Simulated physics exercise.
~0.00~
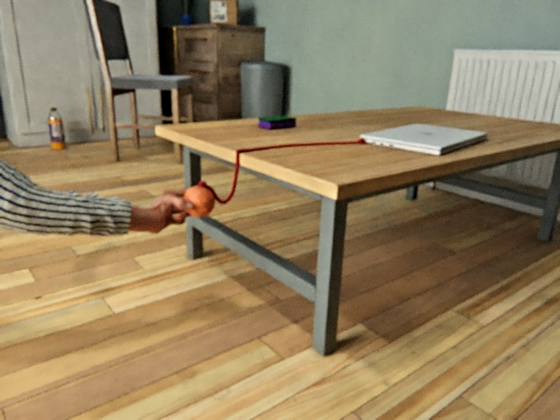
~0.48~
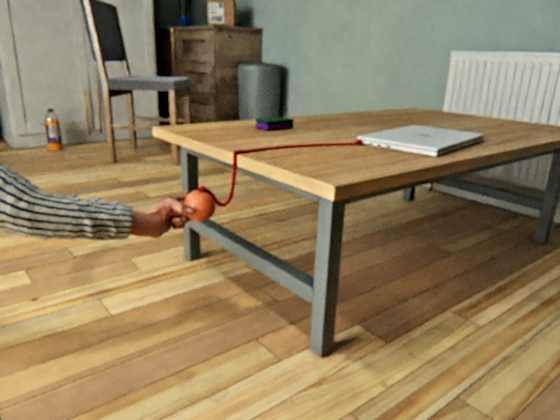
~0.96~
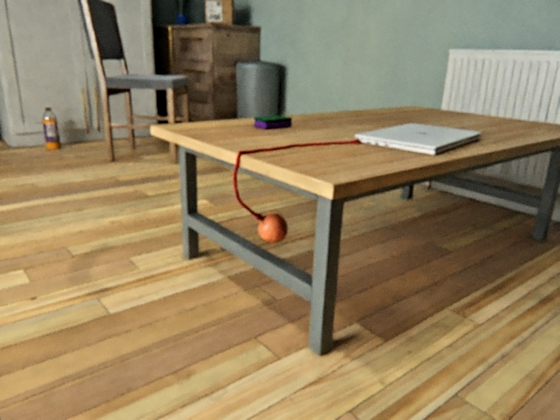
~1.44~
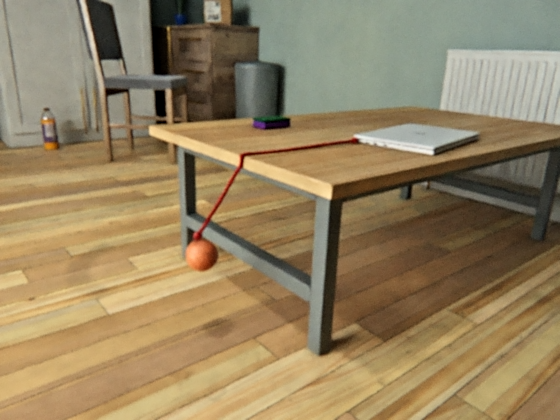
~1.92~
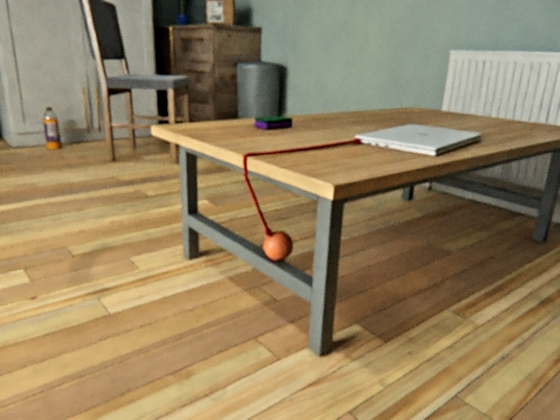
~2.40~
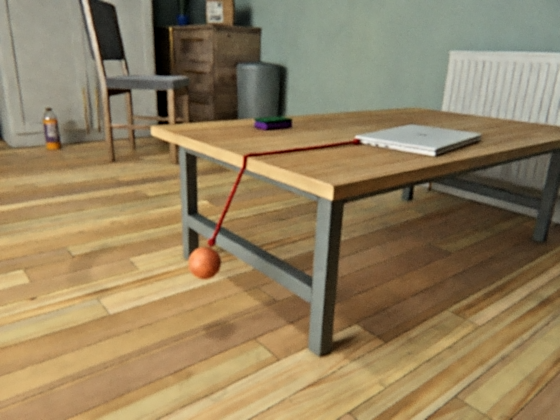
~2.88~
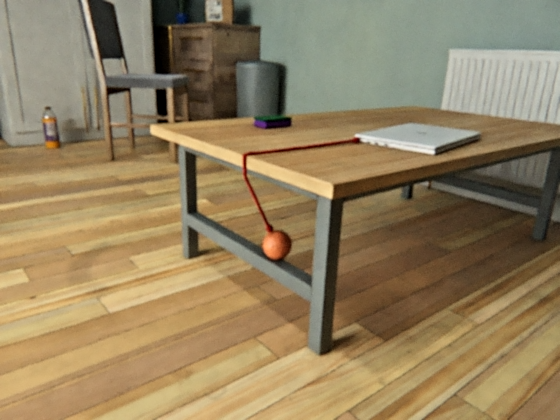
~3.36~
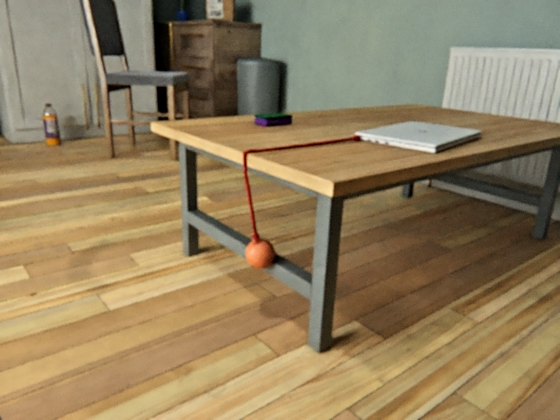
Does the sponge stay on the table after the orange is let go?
Yes, the sponge stays where it is on the table, while the orange hangs in the air from the red cord.
